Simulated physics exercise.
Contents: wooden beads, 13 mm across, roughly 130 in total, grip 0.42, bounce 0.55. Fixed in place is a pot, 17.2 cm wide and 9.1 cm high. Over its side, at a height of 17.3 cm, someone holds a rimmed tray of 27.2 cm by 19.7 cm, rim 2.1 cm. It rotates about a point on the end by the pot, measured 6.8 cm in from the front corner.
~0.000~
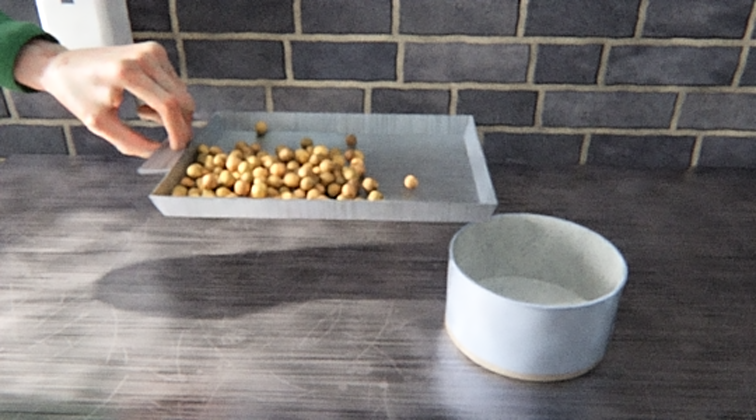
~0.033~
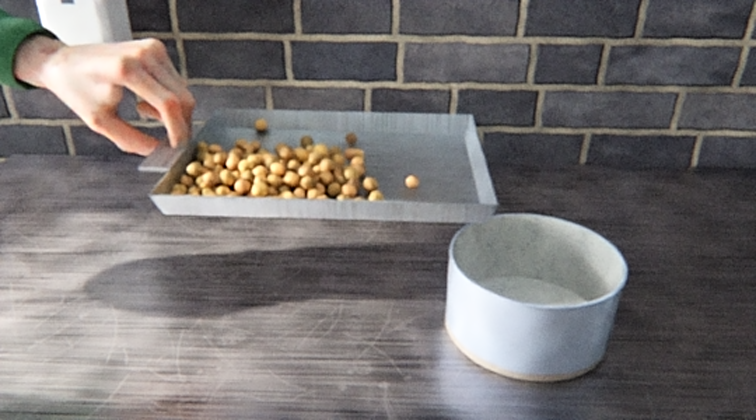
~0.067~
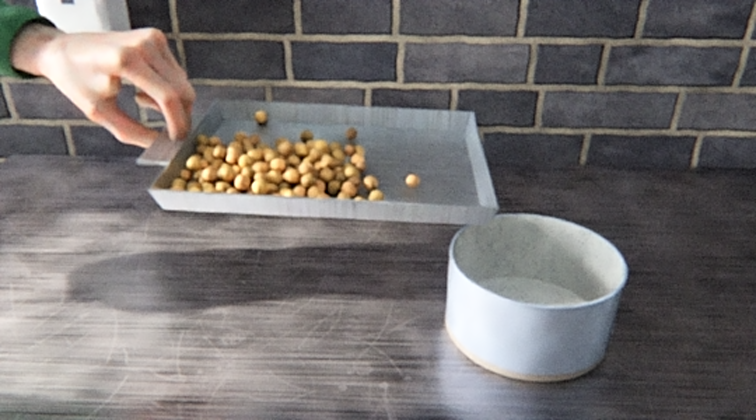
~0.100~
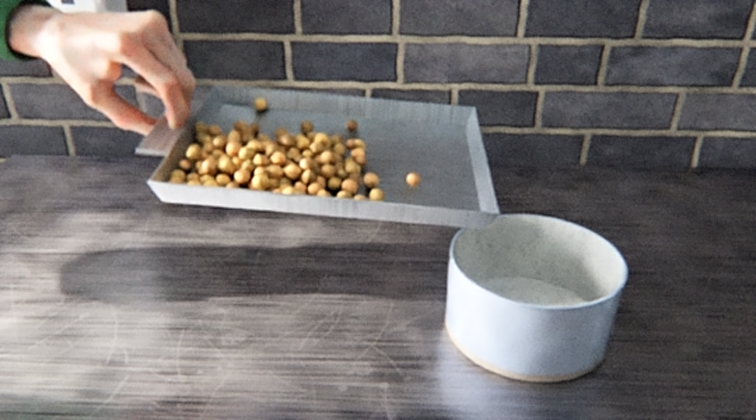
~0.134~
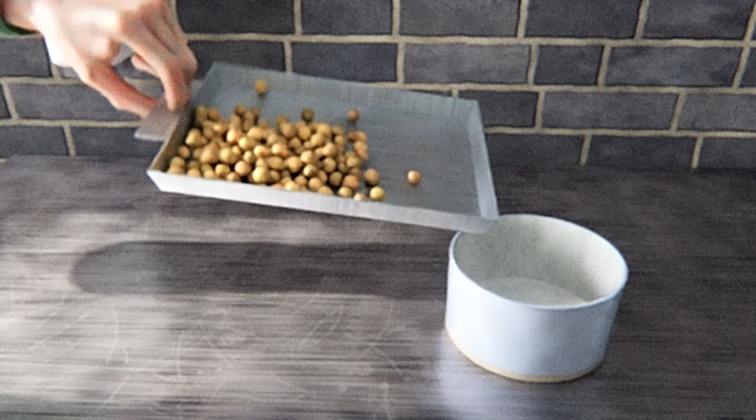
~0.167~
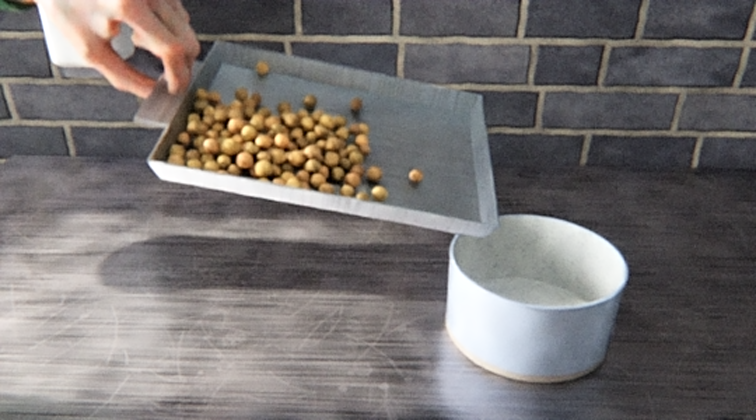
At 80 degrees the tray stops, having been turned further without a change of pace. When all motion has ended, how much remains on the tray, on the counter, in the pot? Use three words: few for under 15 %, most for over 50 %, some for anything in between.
Left on the tray: Few; counter: Most; pot: Few.
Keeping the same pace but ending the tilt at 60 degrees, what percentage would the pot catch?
Roughly 5 percent.
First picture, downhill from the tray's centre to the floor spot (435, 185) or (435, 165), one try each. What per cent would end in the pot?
About 60 per cent on the first try and 65 per cent on the second.
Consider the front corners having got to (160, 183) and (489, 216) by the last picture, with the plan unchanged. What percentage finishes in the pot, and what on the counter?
Split: Pot = 5, counter = 95.
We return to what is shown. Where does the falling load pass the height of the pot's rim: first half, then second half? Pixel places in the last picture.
Around (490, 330), then (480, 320).
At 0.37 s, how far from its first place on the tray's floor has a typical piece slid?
About 3 cm.
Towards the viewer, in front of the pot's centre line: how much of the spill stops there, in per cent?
100 %.
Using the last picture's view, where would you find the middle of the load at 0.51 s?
Estimated centre of load: Around (394, 186).
Then, at 0.37 s, tilt 49 degrees; the tray holds 100 %, the pot 0 %.
Then, at 0.51 s, tilt 72 degrees; the tray holds 95 %, the pot 0 %.
After 0.77 s, tilt 80 degrees; the tray holds 10 %, the pot 5 %.
By 1.9 s all is still; tray 0 %, counter 95 %, pot 5 %.
